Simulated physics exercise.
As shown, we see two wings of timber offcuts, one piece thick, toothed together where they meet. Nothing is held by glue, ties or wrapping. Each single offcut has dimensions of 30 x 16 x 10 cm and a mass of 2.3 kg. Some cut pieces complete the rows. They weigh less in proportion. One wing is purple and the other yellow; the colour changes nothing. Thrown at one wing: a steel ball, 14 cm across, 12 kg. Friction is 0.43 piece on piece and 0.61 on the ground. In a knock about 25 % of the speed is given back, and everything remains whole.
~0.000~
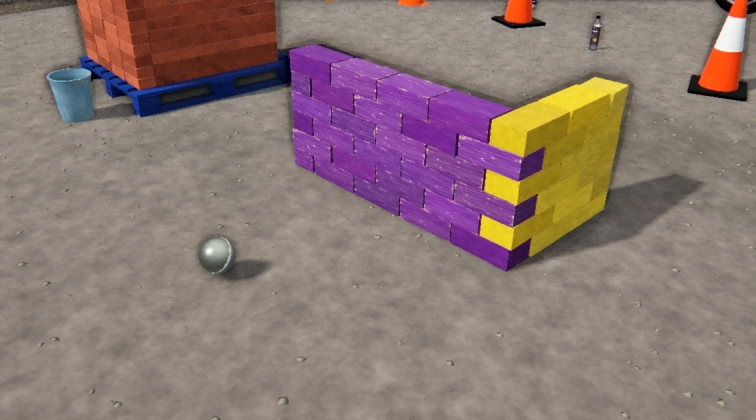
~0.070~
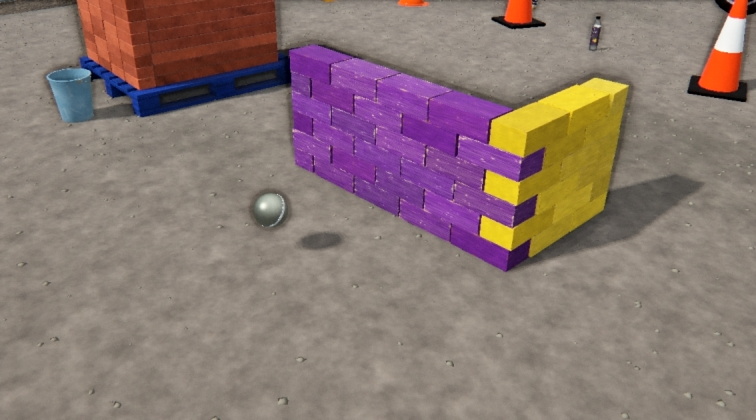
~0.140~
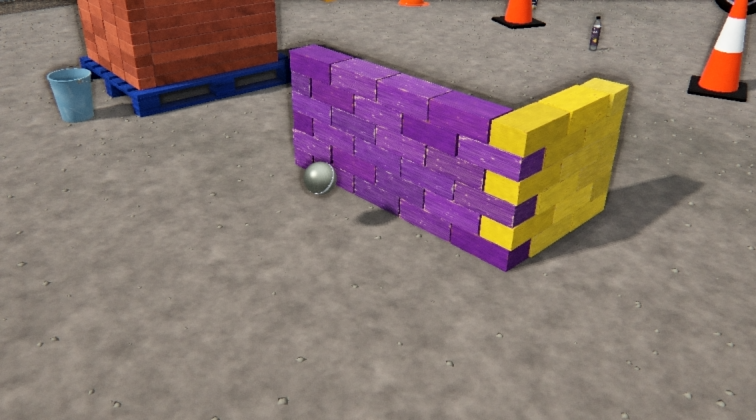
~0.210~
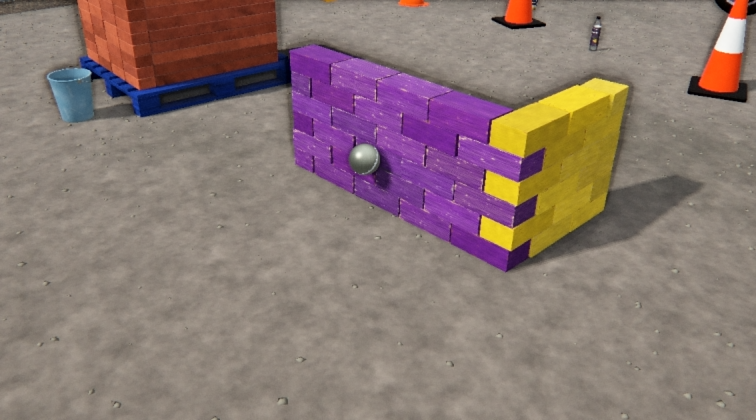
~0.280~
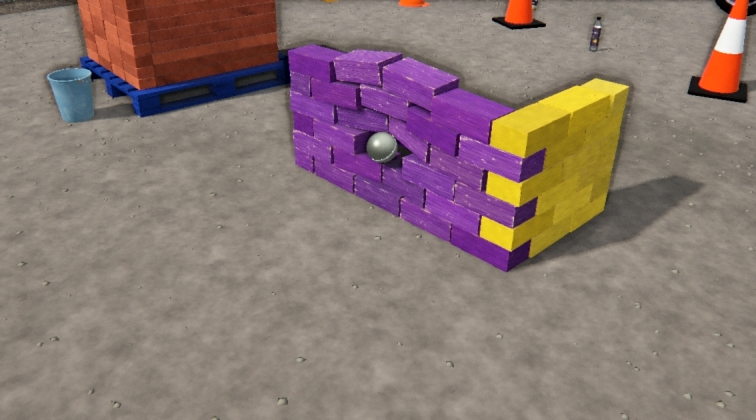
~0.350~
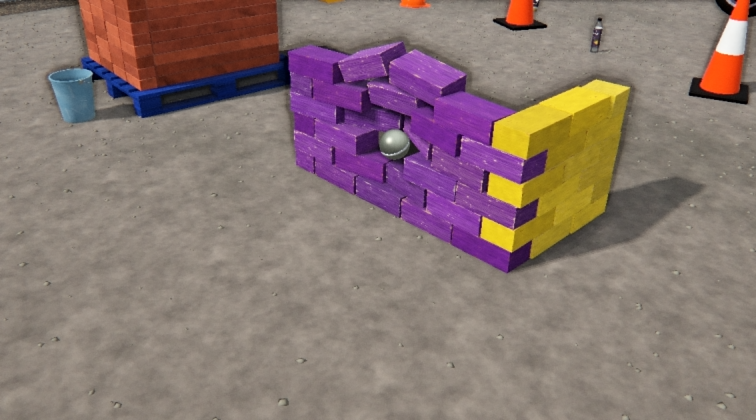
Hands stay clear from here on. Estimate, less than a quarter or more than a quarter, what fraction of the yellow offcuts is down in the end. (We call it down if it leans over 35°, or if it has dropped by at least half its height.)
The fraction down in the end is less than a quarter.
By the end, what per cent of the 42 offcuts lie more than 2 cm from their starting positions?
I get 35 %.
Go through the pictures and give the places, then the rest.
In the first picture (places mark the middle of the side facing us), ball (217, 255) 80 cm from contact, 4.2 m/s; top yellow offcut (532, 115); top purple offcut (353, 83); nothing disturbed.
In the second picture, ball (271, 210) 53 cm from contact, 4.0 m/s; top yellow offcut (532, 116).
In the third picture, ball (320, 178) 27 cm from contact, 3.9 m/s; top yellow offcut (532, 116).
In the fourth picture, ball (364, 159) after contact, 3.2 m/s; top yellow offcut (532, 116); one has shifted.
In the fifth picture, ball (382, 147) after contact, 1.2 m/s; top yellow offcut (533, 117); top purple offcut (356, 72) leaning 10°; 14 disturbed, none down.
In the sixth picture, ball (395, 145) after contact, 1.2 m/s; top yellow offcut (534, 118); top purple offcut (362, 69) leaning 22°; 16 disturbed, none down.
After 0.54 s, ball still moving; none of the 15 yellow offcuts down (1 of 42 in all colours); top yellow offcut shifted 10 mm; top purple offcut leaning 7°.
After 0.86 s, ball still moving; none of the 15 yellow offcuts down (10 of 42 in all colours); top yellow offcut shifted 13 mm; top purple offcut leaning 71°, 20 cm lower.
After 1.28 s, ball still moving; none of the 15 yellow offcuts down (10 of 42 in all colours); top yellow offcut shifted 13 mm; top purple offcut on its side.
At rest (2.3 s), ball rolling away; none of the 15 yellow offcuts down (10 of 42 in all colours); top yellow offcut shifted 13 mm; top purple offcut on its side. That is 0 per cent. As the last picture would show them, middles, top yellow offcut near (534, 131), top purple offcut near (426, 129).
